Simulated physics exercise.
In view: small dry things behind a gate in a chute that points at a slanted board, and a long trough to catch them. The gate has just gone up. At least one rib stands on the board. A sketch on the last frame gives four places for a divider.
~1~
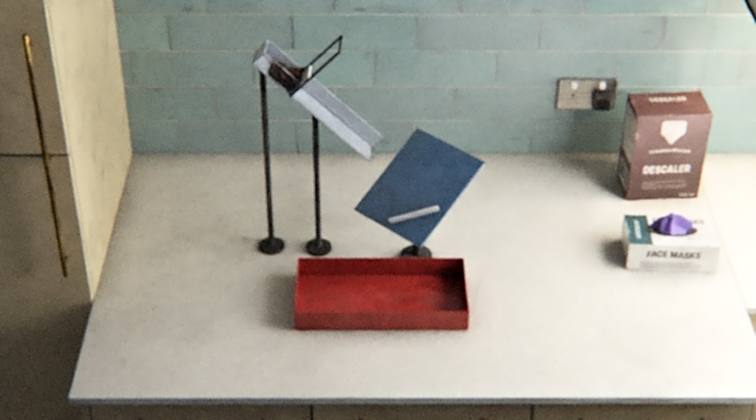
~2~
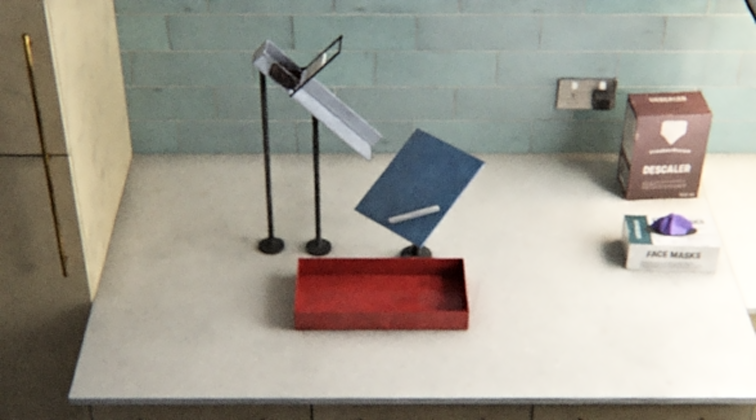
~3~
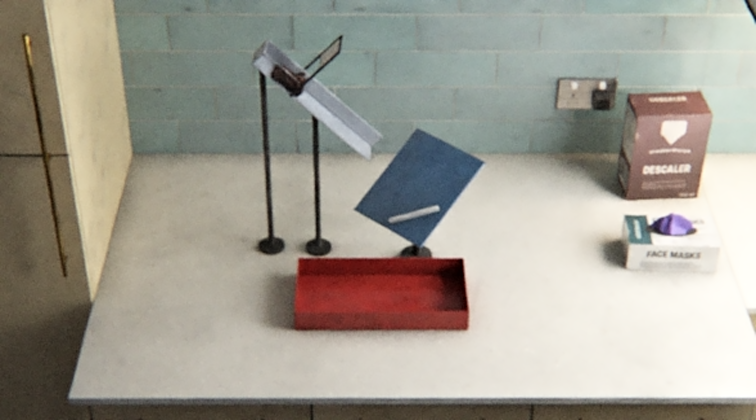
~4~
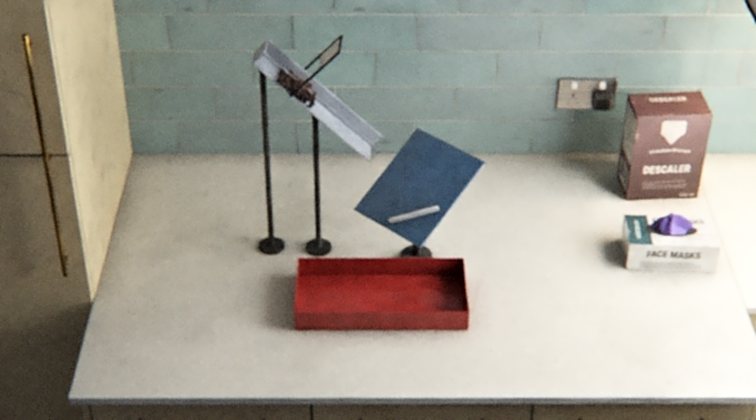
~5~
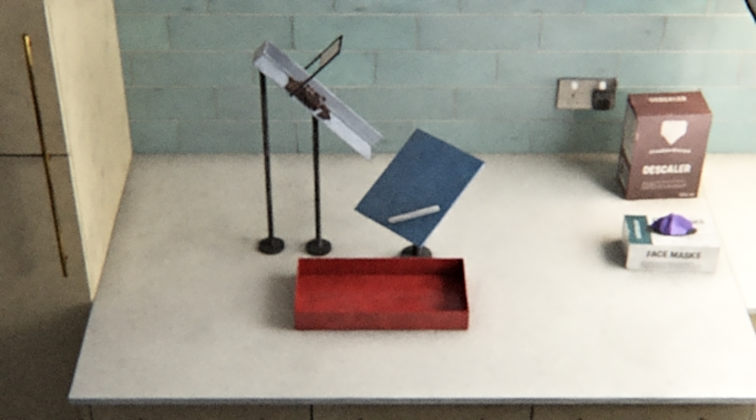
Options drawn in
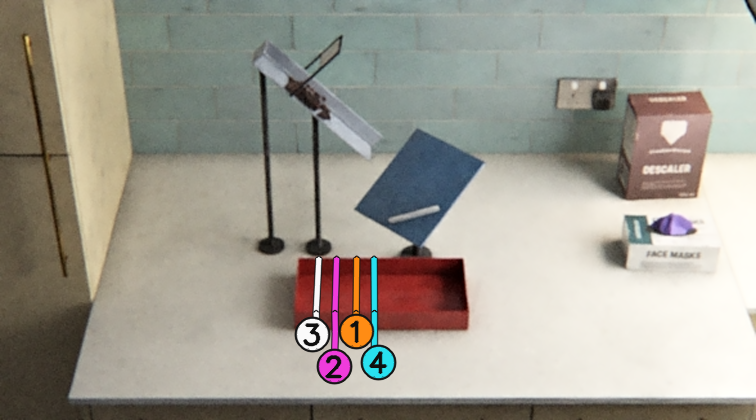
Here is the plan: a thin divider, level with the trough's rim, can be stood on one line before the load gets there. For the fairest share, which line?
Use line 1.
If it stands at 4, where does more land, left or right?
More lands on the left.
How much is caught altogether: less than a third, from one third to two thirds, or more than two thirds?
More than two thirds.
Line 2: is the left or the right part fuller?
More lands on the right.
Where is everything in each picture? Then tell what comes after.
The first frame shows load behind the gate at (287, 74), allspice berries; lip of the chute at (370, 154), sloping fairly steeply.
The second frame shows middle of the board at (419, 186), tilted fairly steeply; middle of its low edge at (386, 228); of its high edge at (451, 144).
The third frame shows front corners of the trough at (295, 312) and (469, 312), empty; front of the load at (302, 91).
The fourth frame shows middle of the load at (301, 87); its front at (313, 104), about a quarter of the way to the lip; rib from (437, 206) to (388, 220).
The fifth frame shows middle of the load at (309, 100); its front at (328, 118), about half of the way to the lip.
On the marked copy, line 1 crosses the front rim at (356, 312); line 2 crosses the front rim at (334, 312); line 3 crosses the front rim at (316, 312); line 4 crosses the front rim at (374, 312).
With 1, of what is caught, about a third on the left of the divider, about two thirds on the right.
With 2, of what is caught, a stray few on the left of the divider, nearly all on the right.
With 3, of what is caught, none on the left of the divider, all on the right.
With 4, of what is caught, nearly all on the left of the divider, a small part on the right.
